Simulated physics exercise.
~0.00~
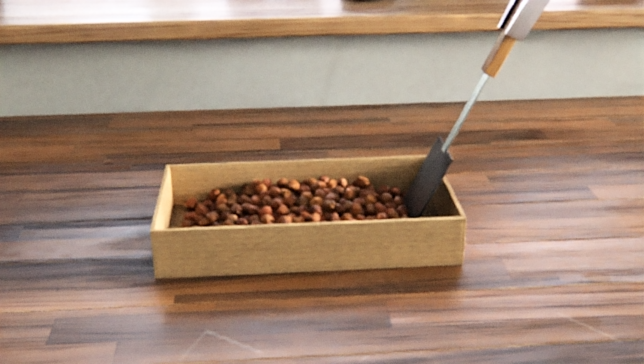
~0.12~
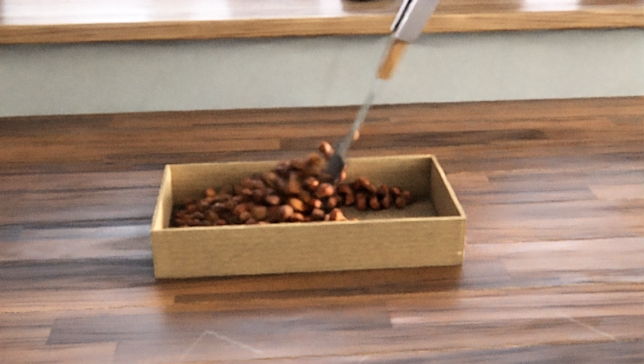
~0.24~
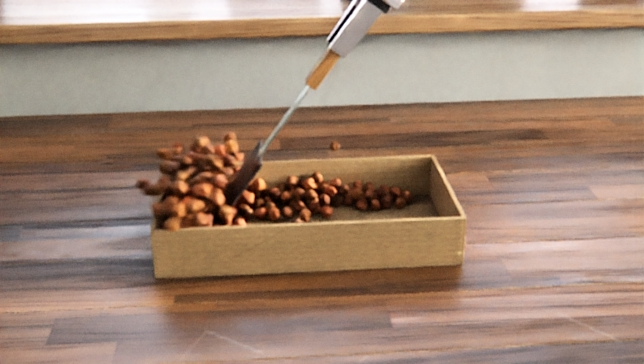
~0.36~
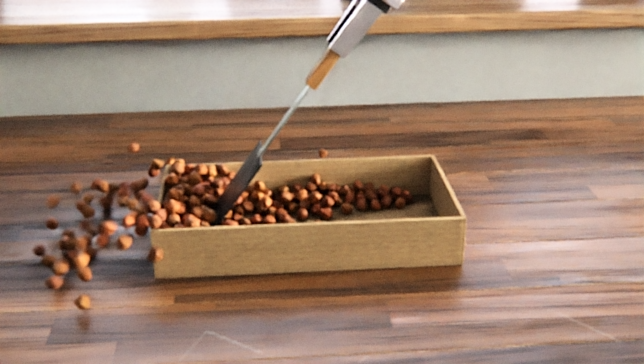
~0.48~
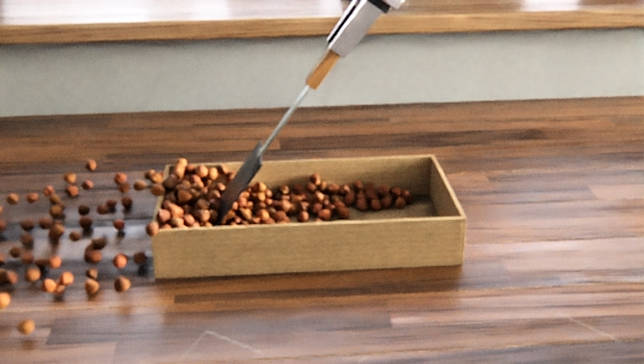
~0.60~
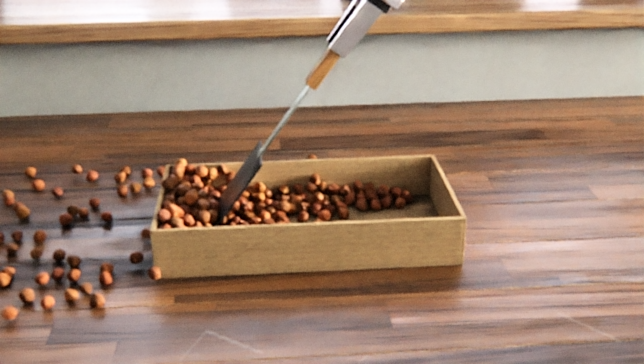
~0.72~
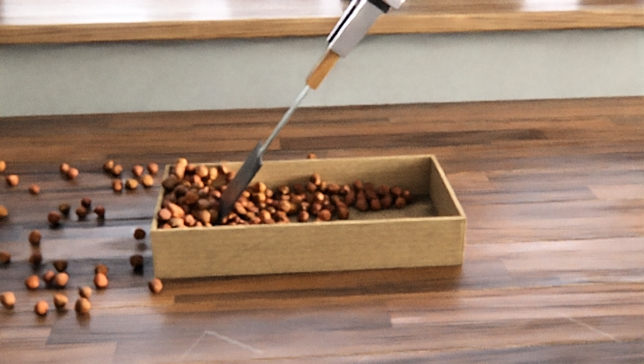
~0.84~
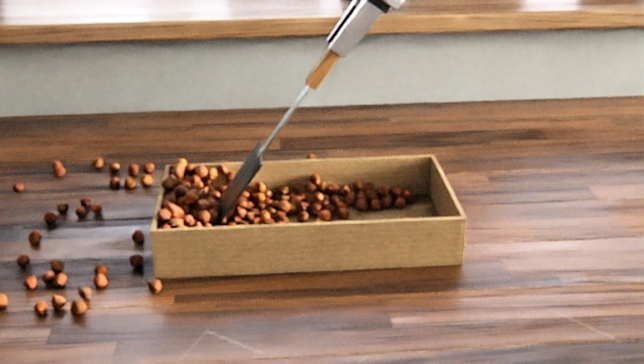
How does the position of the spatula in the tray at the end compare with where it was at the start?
At the start the spatula is at the right end of the tray, and by the end it is well to the left, resting among the nuts heaped near the left end.
